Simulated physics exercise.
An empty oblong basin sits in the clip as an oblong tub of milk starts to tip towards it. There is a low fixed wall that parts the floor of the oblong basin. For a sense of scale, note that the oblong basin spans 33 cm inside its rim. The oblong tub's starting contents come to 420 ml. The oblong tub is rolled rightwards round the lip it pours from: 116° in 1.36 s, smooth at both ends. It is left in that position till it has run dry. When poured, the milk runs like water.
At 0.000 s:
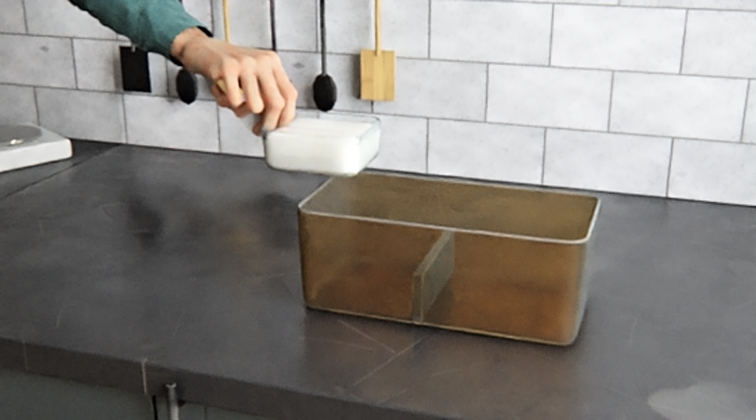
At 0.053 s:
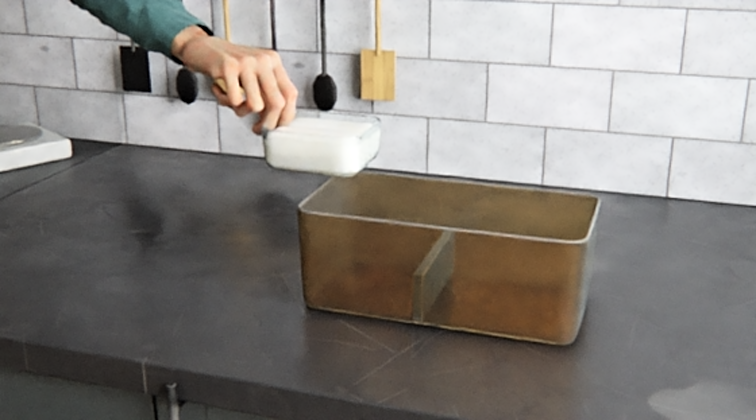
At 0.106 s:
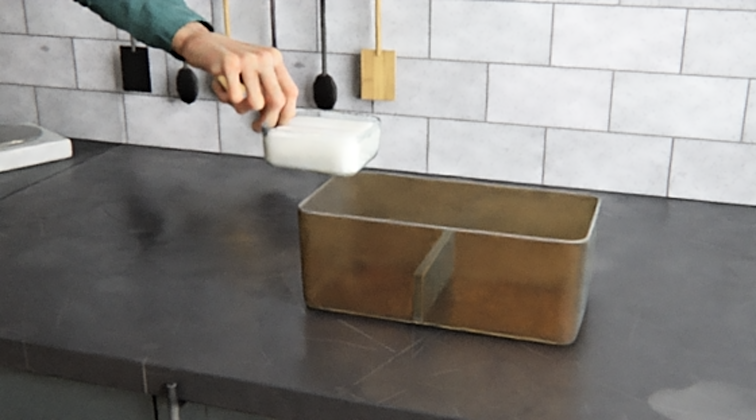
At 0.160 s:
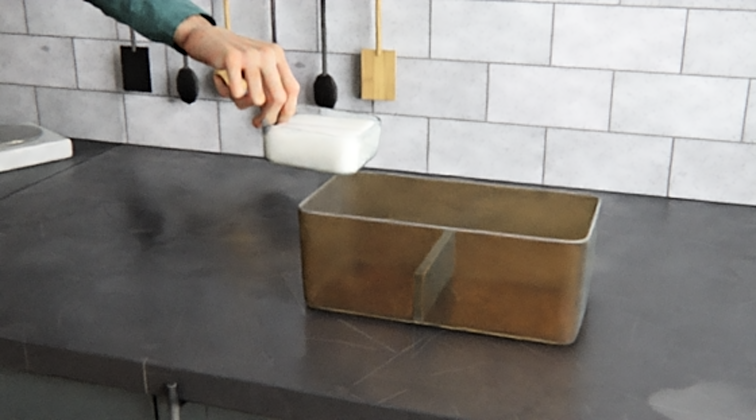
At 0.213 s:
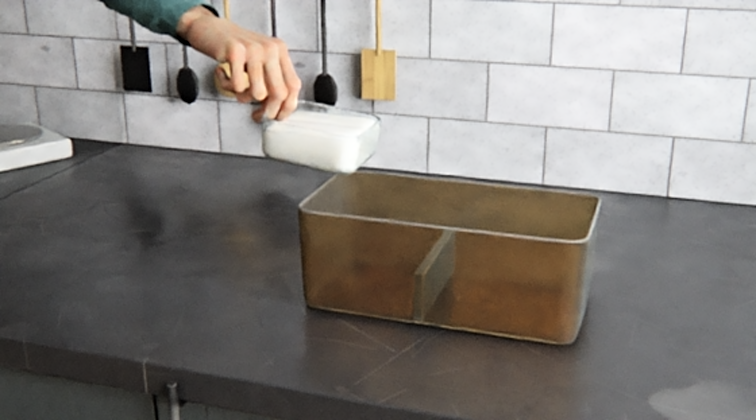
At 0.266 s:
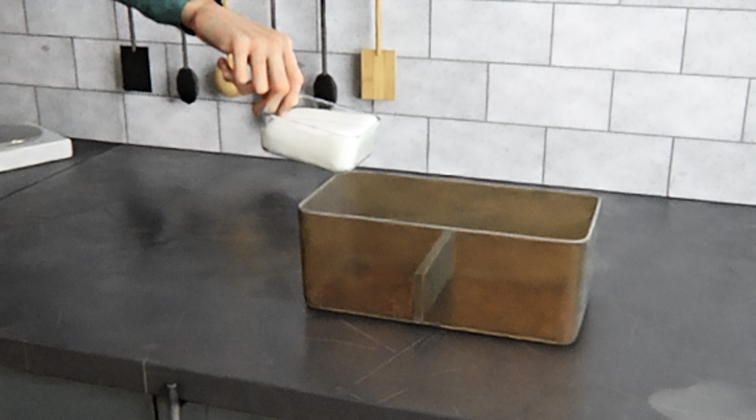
A small clear tub of milk, held by a hand in a green sleeve, stayed above the left side of an empty brown divided basin on a dark counter and slowly tilted slightly rightwards.
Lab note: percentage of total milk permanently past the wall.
Approx. 47 %.
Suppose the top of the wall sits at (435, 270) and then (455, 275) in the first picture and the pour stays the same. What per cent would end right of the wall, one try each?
One try each: Around 60 percent and then around 20 percent.
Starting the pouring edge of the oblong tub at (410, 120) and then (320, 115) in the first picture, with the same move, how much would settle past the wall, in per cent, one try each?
Try 1: Approx. 95 %; try 2: Approx. 0 %.
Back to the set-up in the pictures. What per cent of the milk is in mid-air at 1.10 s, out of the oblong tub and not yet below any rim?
Close to 5 %.
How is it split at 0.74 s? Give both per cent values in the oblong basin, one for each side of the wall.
Left roughly 28 per cent, right roughly 6.
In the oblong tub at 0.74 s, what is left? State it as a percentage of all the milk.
I'd put it near 28 percent.
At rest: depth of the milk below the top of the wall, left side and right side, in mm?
On the left it's about 48 mm; on the right, about 52 mm.
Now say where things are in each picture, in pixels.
In the first picture, tilt 0°; pouring edge (370, 130); surface from (280, 126) to (370, 134); the oblong basin's rim runs from (319, 190) to (593, 220); the wall's top is at (436, 251).
In the second picture, tilt 0°; pouring edge (370, 130); surface from (280, 125) to (370, 133).
In the third picture, tilt 2°; pouring edge (370, 130); surface from (280, 124) to (370, 132).
In the fourth picture, tilt 4°; pouring edge (370, 129); surface from (280, 122) to (370, 130).
In the fifth picture, tilt 7°; pouring edge (370, 129); surface from (280, 119) to (370, 128).
In the sixth picture, tilt 11°; pouring edge (370, 129); surface from (279, 115) to (371, 125).
By 0.74 s the tilt is 67° and 29 per cent is still to pour, 29 is left of the wall and 6 right of it.
By 1.10 s the tilt is 105° and 2 per cent is still to pour, 46 is left of the wall and 47 right of it.
By 1.46 s the tilt is 116° and 0 per cent is still to pour, 52 is left of the wall and 47 right of it.
By 1.86 s the tilt is 116° and 0 per cent is still to pour, 52 is left of the wall and 47 right of it.
At rest 52 per cent lies left of the wall, 47 right of it and 1 outside.
